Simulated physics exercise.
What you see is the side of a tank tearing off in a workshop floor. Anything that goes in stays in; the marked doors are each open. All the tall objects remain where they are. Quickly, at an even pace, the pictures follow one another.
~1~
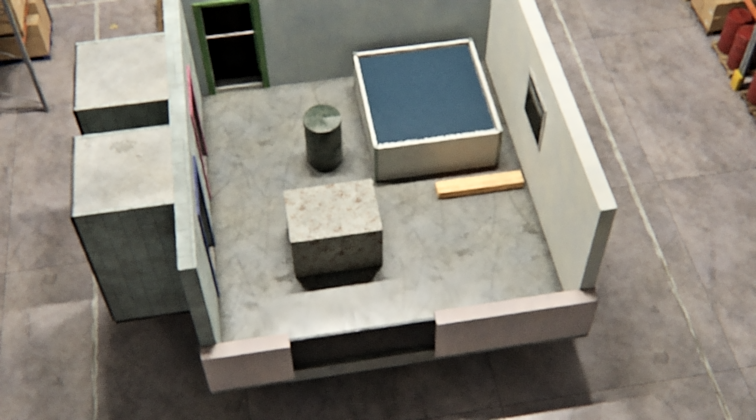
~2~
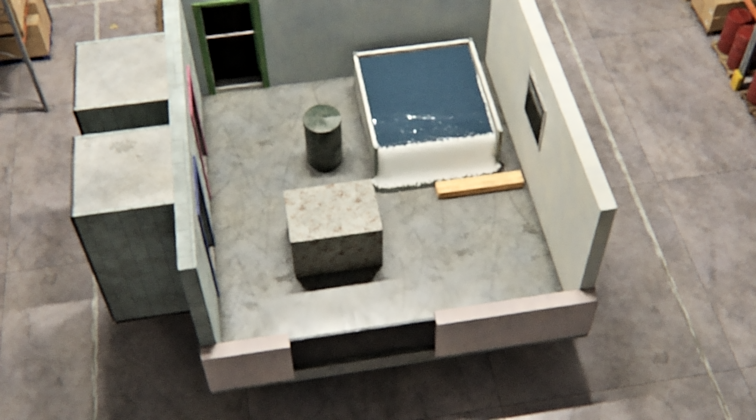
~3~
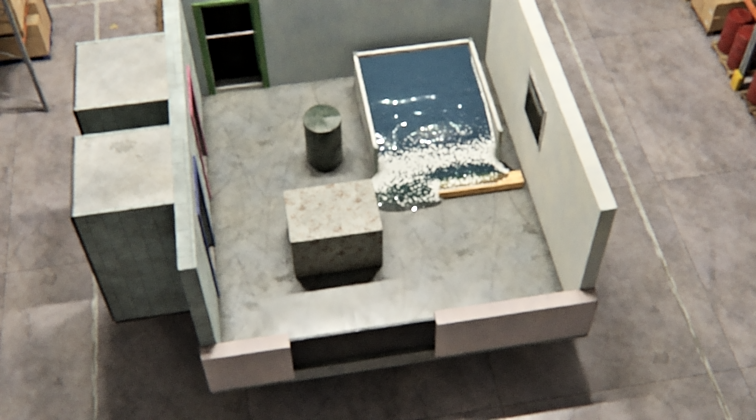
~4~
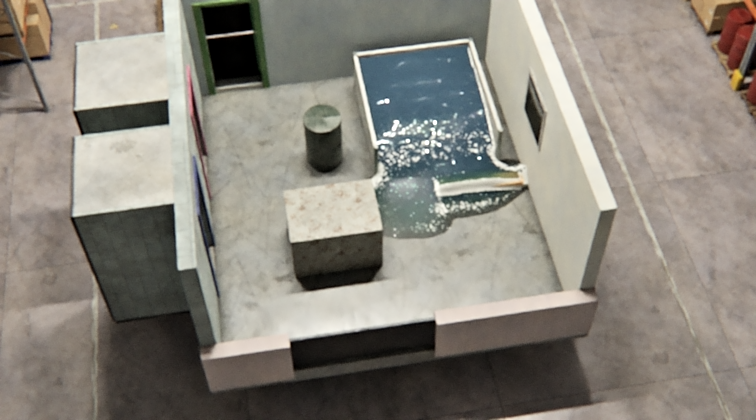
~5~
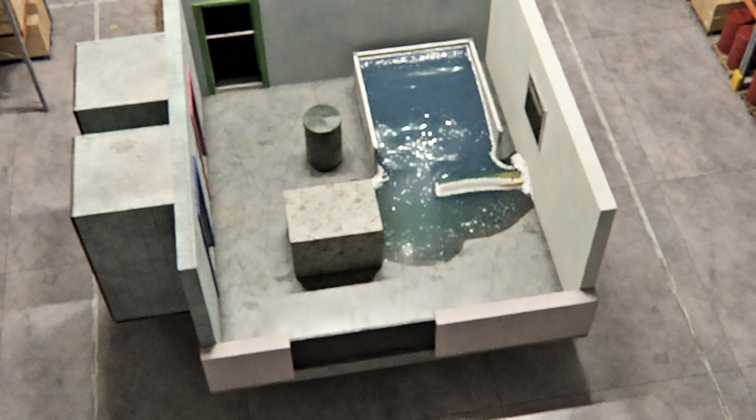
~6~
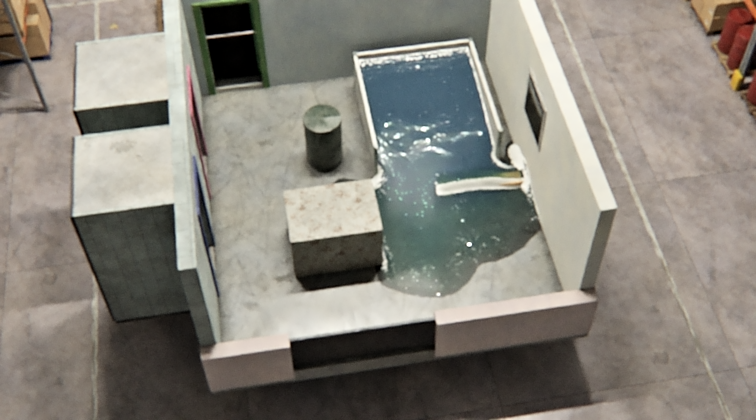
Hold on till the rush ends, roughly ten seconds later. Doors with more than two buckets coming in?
Pink door: Over two; blue door: Over two; green door: Over two.
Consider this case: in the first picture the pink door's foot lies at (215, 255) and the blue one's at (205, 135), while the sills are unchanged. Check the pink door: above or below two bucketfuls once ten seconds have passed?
The pink door exceeds it.
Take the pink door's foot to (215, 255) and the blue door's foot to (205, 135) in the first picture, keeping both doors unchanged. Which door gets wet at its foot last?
It's the green-painted one.
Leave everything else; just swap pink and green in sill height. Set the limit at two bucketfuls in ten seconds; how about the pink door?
One by one: Pink holds.
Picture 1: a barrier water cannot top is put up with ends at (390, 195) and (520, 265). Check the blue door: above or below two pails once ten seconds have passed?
Blue door: Overshoots.
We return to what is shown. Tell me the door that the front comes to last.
That would be the green door.
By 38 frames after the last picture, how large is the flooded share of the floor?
By my count, 95 percent.
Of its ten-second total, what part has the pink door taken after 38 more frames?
By my reckoning, 35 percent.
A moment on, water covers 45 % of the floor; the pink door not reached, the blue door not reached, the green door not reached.
Next, water covers 60 % of the floor; the pink door wet at the sill, nothing in, the blue door wet at the sill, nothing in, the green door not reached.
Then, water covers 75 % of the floor; the pink door under two buckets in, the blue door under two buckets in, the green door not reached.
Later, water covers 95 % of the floor; the pink door over two buckets in, the blue door over two buckets in, the green door wet at the sill, nothing in.
In the end, water covers 95 % of the floor; the pink door far over two buckets in, the blue door over two buckets in, the green door over two buckets in.
